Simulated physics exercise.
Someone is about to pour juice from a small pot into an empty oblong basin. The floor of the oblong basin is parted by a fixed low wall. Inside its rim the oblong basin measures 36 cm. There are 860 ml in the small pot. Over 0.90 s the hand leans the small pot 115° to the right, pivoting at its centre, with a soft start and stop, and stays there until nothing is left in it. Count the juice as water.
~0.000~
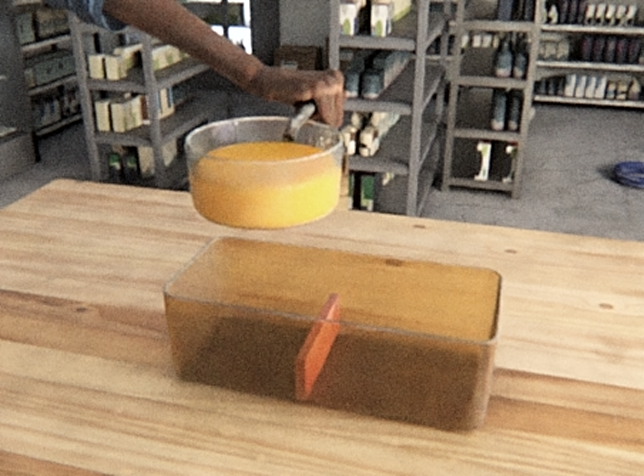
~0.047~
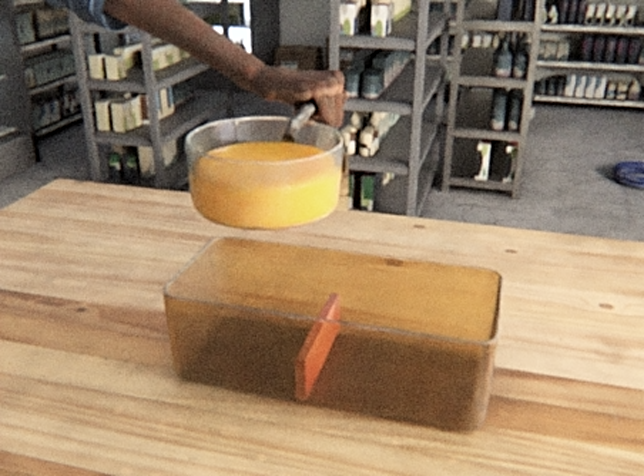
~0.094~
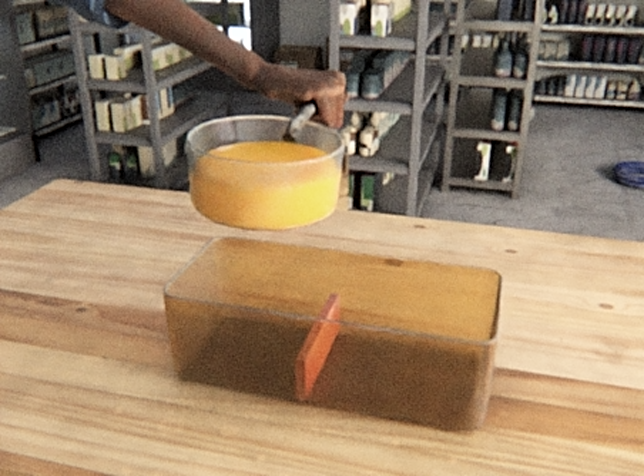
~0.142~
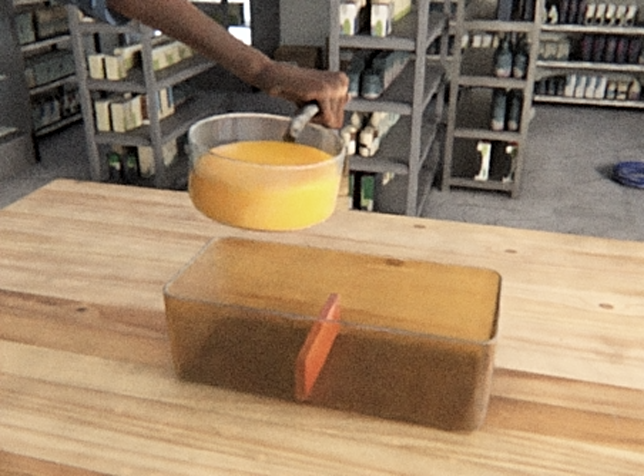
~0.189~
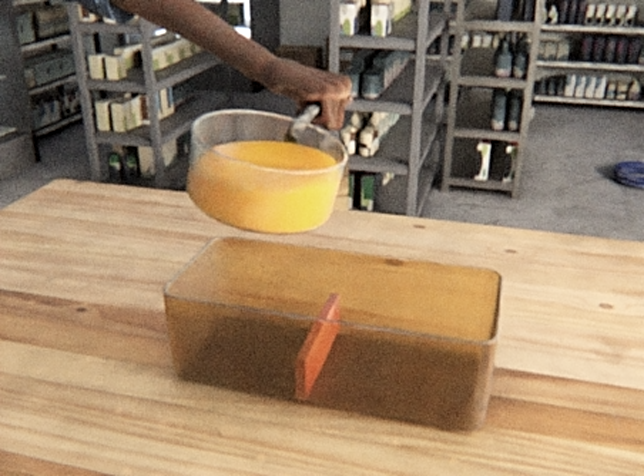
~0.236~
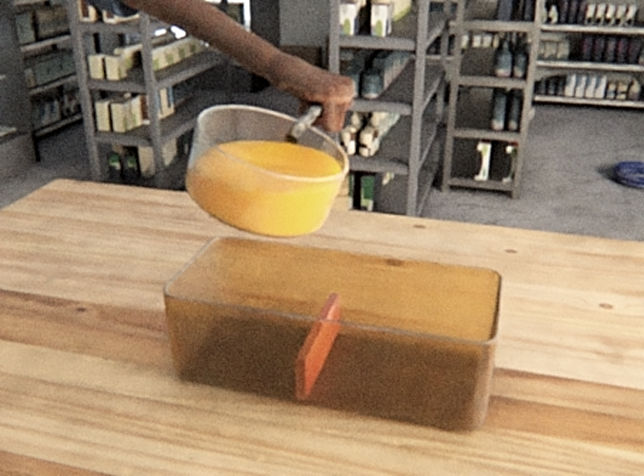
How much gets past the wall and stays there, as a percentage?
About 83 per cent.
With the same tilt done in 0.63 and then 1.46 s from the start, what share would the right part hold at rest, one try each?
In turn about 80 and 90 per cent.
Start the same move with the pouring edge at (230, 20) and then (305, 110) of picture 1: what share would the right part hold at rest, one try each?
First 25, then 70 per cent.
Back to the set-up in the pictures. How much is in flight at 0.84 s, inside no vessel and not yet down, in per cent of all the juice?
Near 5 in a hundred.
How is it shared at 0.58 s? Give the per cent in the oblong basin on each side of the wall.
Near 0 on the left, 24 on the right.
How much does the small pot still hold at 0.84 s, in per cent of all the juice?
About 5 per cent.
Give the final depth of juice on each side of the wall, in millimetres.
Some 6 mm on the left and 24 mm on the right.
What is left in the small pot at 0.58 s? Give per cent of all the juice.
Near 38 in a hundred.
By 0.58 s the tilt is 84° and 37 per cent is still to pour, 0 is left of the wall and 23 right of it.
By 0.84 s the tilt is 114° and 5 per cent is still to pour, 10 is left of the wall and 80 right of it.
By 1.11 s the tilt is 115° and 0 per cent is still to pour, 16 is left of the wall and 83 right of it.
By 1.40 s the tilt is 115° and 0 per cent is still to pour, 16 is left of the wall and 83 right of it.
At rest 16 per cent lies left of the wall, 83 right of it and 1 outside.
